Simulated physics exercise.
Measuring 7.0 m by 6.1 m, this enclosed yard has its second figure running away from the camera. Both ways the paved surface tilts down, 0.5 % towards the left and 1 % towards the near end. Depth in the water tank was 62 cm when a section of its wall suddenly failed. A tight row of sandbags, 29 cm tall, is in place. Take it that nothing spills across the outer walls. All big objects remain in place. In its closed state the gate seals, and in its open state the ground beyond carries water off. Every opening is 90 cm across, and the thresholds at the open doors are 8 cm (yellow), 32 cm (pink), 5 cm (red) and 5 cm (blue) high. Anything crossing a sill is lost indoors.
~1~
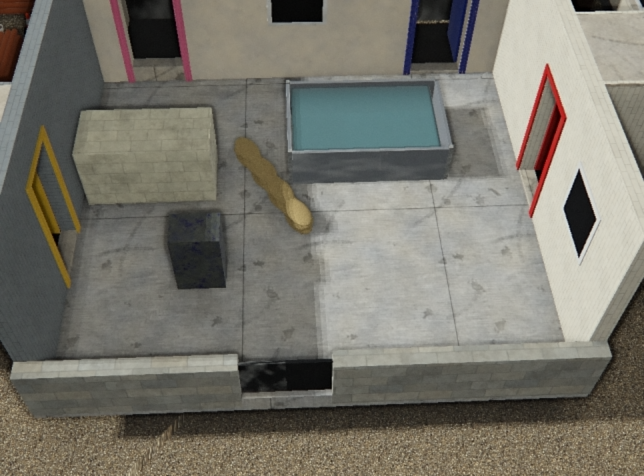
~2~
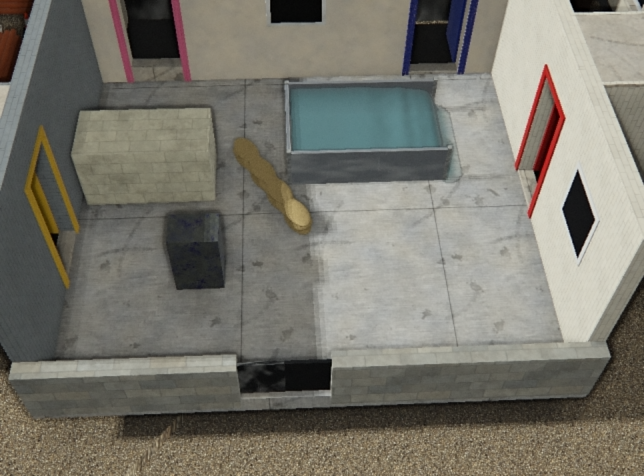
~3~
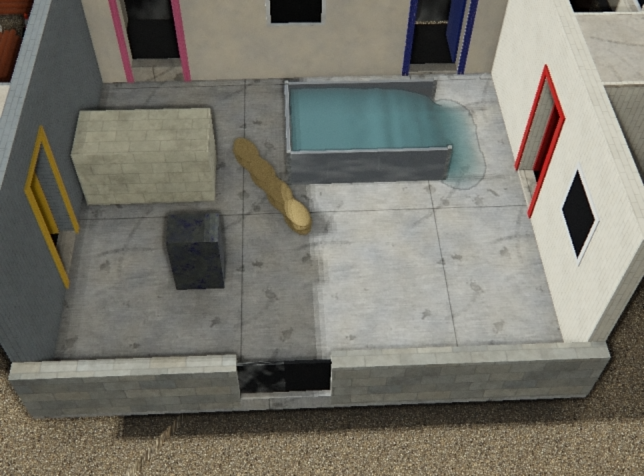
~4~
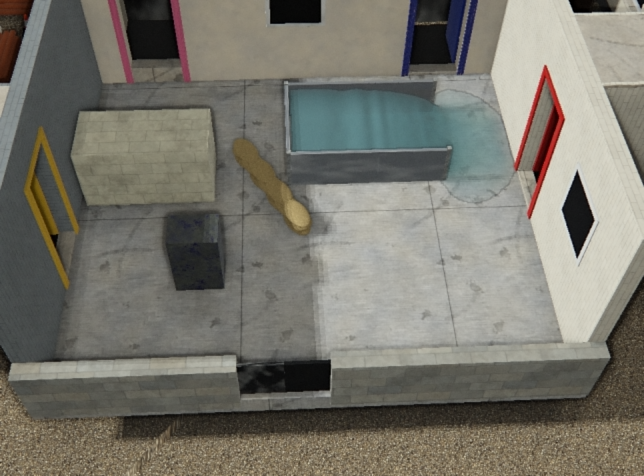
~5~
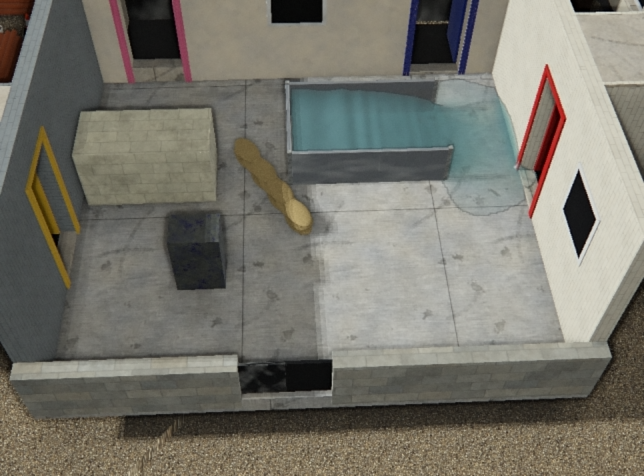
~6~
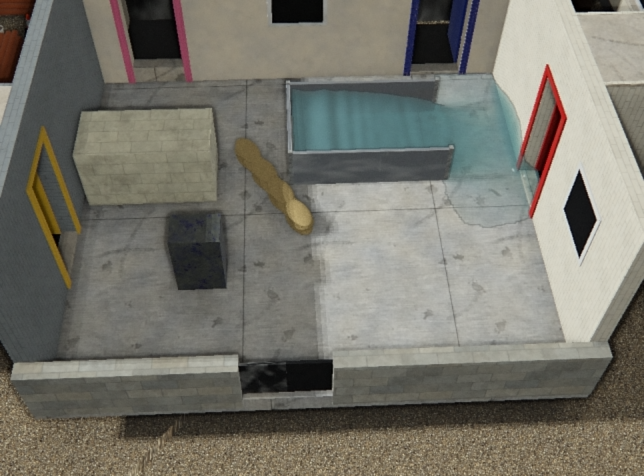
A grey tank of blue-green water stands at the back of a walled, paved yard, seen from high above by a still camera. A pale block, a dark block and a tan, elongated shape sit left of centre, with yellow, pink, blue and red doorways around them. The tank's right side gives way, and water pours out, spreading across the paving to the right wall beside the red doorway.
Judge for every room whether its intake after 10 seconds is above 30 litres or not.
The yellow door: Intake not above; the pink door: Intake not above; the red door: Intake above; the blue door: Intake above.
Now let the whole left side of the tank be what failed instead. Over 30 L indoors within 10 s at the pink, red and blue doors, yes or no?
Pink falls short; red falls short; blue falls short.
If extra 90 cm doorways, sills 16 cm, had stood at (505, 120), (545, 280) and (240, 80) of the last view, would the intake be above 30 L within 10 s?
Door 1: Higher; door 2: Lower; door 3: Lower.
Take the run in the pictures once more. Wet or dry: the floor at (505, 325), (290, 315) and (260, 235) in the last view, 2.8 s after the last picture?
First spot submerged, second not yet wet, third not yet wet.
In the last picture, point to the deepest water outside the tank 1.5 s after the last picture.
In the last picture, around (493, 78).
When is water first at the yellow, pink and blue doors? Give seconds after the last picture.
Times: Yellow 5.0 seconds, pink 3.0 seconds, blue 0.2 seconds.
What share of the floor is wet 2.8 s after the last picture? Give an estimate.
Some 40 per cent of it.
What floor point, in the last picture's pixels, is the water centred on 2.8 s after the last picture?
Close to (426, 169) in the last picture.
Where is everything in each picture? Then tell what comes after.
The first picture shows still water, 62 cm deep, in the water tank at (366, 118).
In the second picture, the front is at a hidden place, 0.9 m from the gap at (437, 135); 0.3 m2 of floor is under water; 62 cm left at the back of the water tank.
In the third picture, the front is at (451, 104), 1.0 m from the gap at (436, 136); 1.1 m2 of floor is under water; 62 cm left at the back of the water tank.
In the fourth picture, water pours out at (436, 138) and has run 1.4 m, to (474, 99); typically 8 cm deep outside, 62 cm at the water tank's back.
In the fifth picture, the front is at (497, 94), 1.7 m from the gap at (437, 138); 3.1 m2 of floor is under water; 62 cm left at the back of the water tank.
In the sixth picture, water pours out at (438, 138) and has run 2.0 m, to (493, 78); typically 10 cm deep outside, 60 cm at the water tank's back.
Then, 0.7 s after the last picture water covers 10 % of the floor and is deepest (46 cm) near (493, 78); yellow door not reached, pink door not reached, red door 21 cm at the sill, 51 L in, blue door 6 cm at the sill, 0 L in.
Then, 1.5 s after the last picture water covers 25 % of the floor and is deepest (44 cm) near (493, 78); yellow door not reached, pink door not reached, red door 20 cm at the sill, 132 L in, blue door 16 cm at the sill, 15 L in.
Then, 2.8 s after the last picture water covers 40 % of the floor and is deepest (24 cm) near (572, 369); yellow door not reached, pink door not reached, red door 14 cm at the sill, 218 L in, blue door 16 cm at the sill, 100 L in.
Then, 5.3 s after the last picture water covers 70 % of the floor and is deepest (18 cm) near (93, 154); yellow door 1 cm at the sill, 0 L in, pink door 4 cm at the sill, 0 L in, red door 8 cm at the sill, 262 L in, blue door 8 cm at the sill, 176 L in.
Then, 9.3 s after the last picture water covers 90 % of the floor and is deepest (10 cm) near (52, 391); yellow door 8 cm at the sill, 0 L in, pink door 6 cm at the sill, 0 L in, red door 6 cm at the sill, 270 L in, blue door 3 cm at the sill, 182 L in.
